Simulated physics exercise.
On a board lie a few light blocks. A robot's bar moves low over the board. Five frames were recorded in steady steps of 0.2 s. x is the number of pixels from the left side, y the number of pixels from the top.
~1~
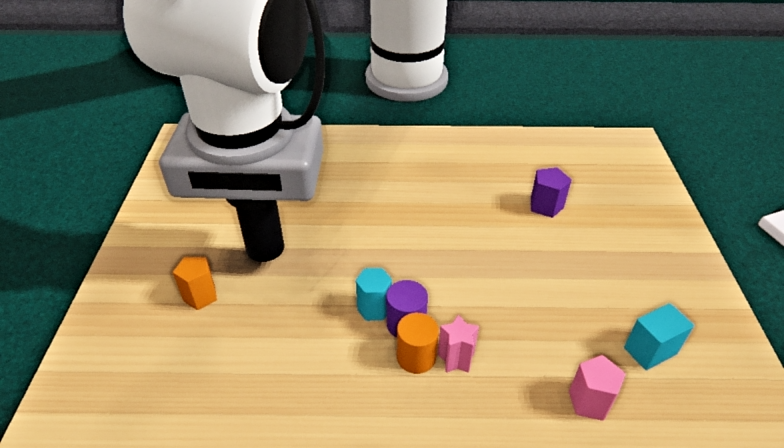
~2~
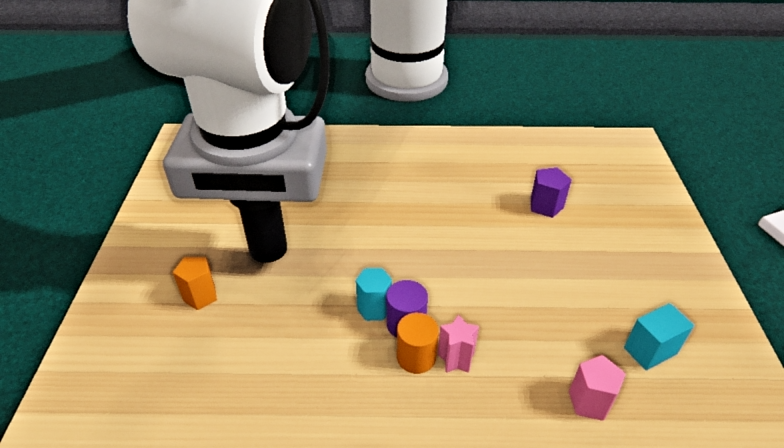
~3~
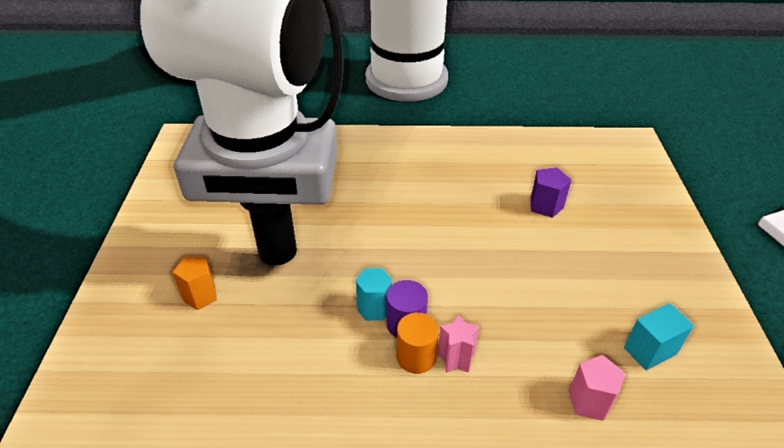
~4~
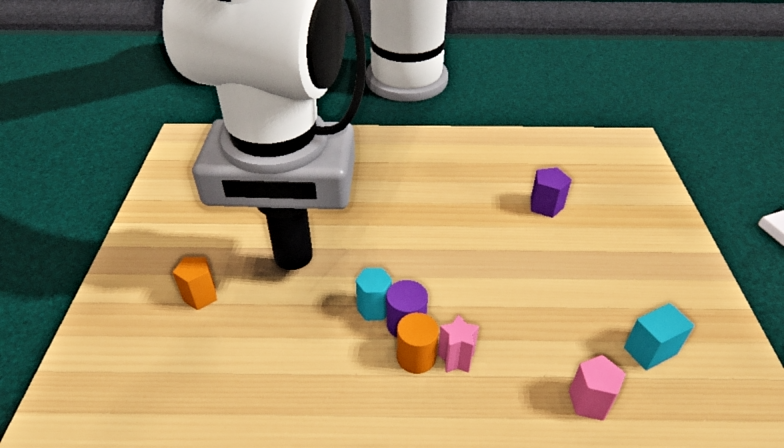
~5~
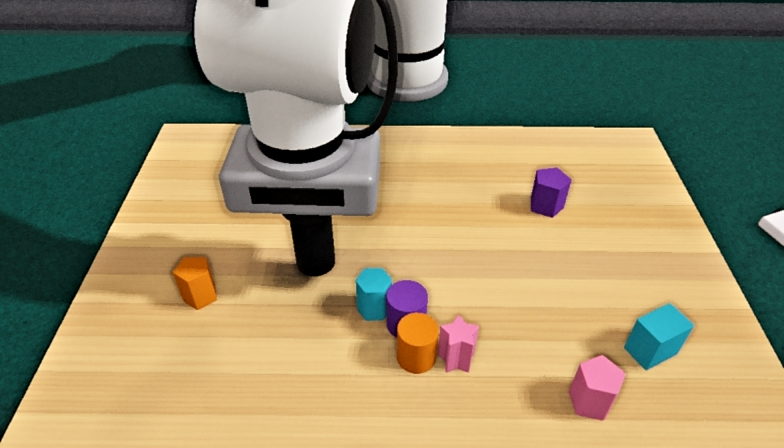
A robot arm's black bar, low over a wooden board, barely shifts at first, then slides to the right and slightly toward the viewer. It ends just left of the clustered turquoise, purple, orange and pink star blocks, while all the blocks on the board stay still.
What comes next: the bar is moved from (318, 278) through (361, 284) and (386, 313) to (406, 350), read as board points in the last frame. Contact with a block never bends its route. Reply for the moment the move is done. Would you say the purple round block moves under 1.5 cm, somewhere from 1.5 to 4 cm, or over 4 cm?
Once the path ends, it will sit over 4 cm from where it is now.
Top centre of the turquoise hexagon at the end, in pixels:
My estimate: (400, 356).
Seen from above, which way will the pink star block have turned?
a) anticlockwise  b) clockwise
My pick is a.
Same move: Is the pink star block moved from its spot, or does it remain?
It travels a centimetre or more.
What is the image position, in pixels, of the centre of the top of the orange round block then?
Near (442, 360).
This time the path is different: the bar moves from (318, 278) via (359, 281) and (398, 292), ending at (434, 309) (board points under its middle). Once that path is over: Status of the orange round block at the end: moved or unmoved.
That block slides.
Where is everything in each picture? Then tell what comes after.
In the first frame, bar's lower end at (265, 249); turquoise hexagon at (374, 280); purple round block at (407, 295); orange round block at (418, 329); pink star block at (460, 331).
In the second frame, bar at (269, 250); blocks still.
In the third frame, bar at (278, 252); blocks still.
In the fourth frame, bar at (294, 256); blocks still.
In the fifth frame, bar at (316, 263); turquoise hexagon at (374, 280); purple round block at (407, 295); orange round block at (418, 329); pink star block at (460, 331).
The first path, step by step. One third of the way, bar at (361, 269); nothing pushed yet.
Two thirds of the way, bar at (386, 298); turquoise hexagon at (395, 316), turned 20° clockwise; purple round block at (435, 313); orange round block at (434, 348); pink star block at (464, 332), turned 15° anticlockwise.
At the end, bar at (406, 334); turquoise hexagon at (400, 356), turned 50° clockwise; purple round block at (451, 325); orange round block at (442, 360); pink star block at (485, 340), turned 25° anticlockwise.
